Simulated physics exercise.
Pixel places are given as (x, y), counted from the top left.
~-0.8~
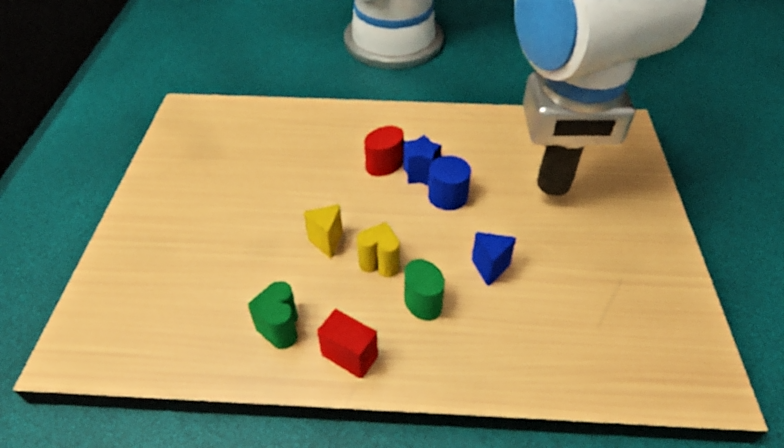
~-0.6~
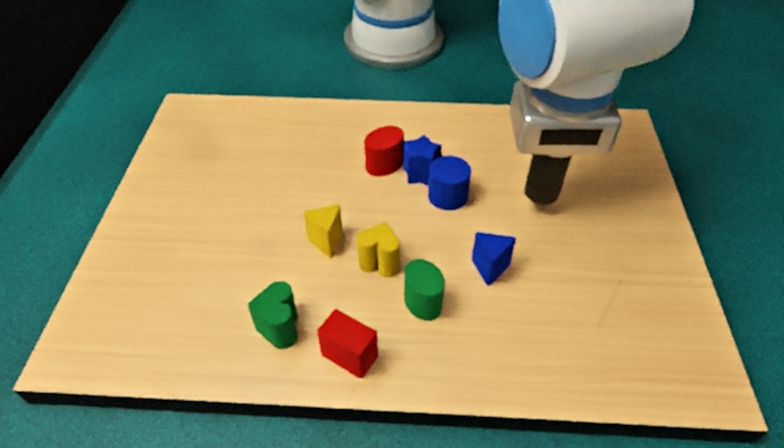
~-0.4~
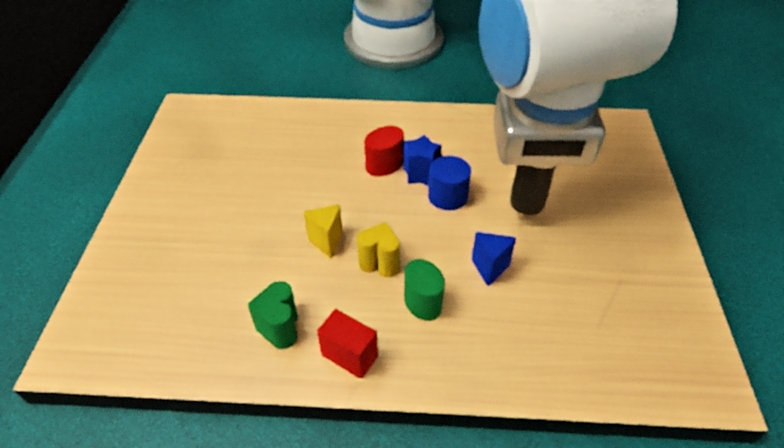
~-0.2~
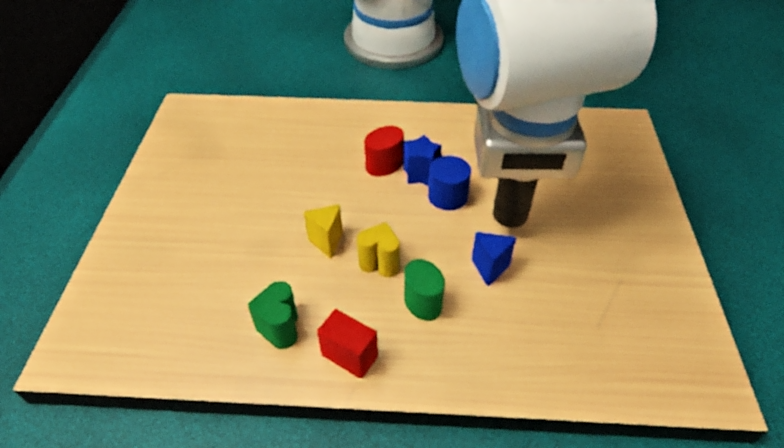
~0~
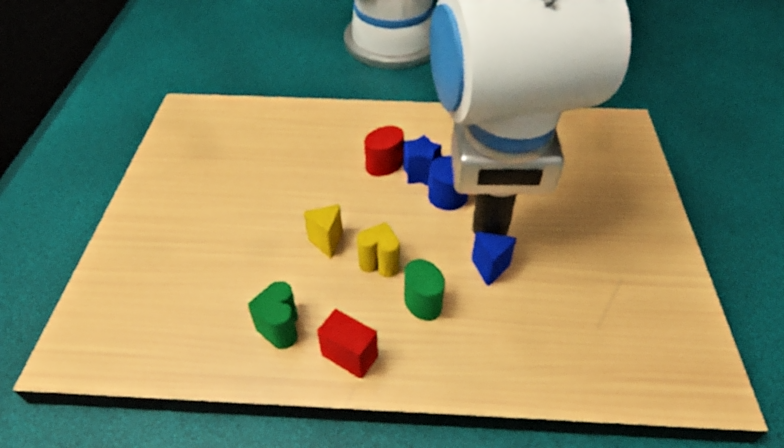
Robot arm moving its dark rod left and nearer across a wooden board toward a blue triangle, the coloured blocks staying still.
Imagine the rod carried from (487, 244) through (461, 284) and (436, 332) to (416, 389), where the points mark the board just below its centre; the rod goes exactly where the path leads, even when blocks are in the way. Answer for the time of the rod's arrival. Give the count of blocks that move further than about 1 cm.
Of all the blocks, two travel more than a centimetre.
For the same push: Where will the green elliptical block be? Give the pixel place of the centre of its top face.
Its top centre lands on (402, 291).
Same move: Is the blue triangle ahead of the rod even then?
The answer is no.
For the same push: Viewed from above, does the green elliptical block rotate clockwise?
Short answer: Yes.
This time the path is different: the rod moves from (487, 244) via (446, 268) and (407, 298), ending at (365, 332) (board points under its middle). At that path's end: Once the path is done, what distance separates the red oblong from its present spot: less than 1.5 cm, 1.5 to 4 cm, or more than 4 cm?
My estimate: Under 1.5 cm.
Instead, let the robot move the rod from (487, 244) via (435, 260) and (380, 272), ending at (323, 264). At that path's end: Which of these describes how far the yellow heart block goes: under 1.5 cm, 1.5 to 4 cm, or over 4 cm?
The block winds up beyond 4 cm from where it is now.
What follows on the original path. One third of the way, rod (462, 271); blue triangle (494, 272), turned 65° anticlockwise.
Two thirds of the way, rod (437, 318); green elliptical block (402, 291), turned 55° clockwise; blue triangle (494, 273), turned 70° anticlockwise.
At the end, rod (417, 377); red oblong not moved; green elliptical block (402, 291), turned 55° clockwise; blue triangle (494, 273), turned 70° anticlockwise.
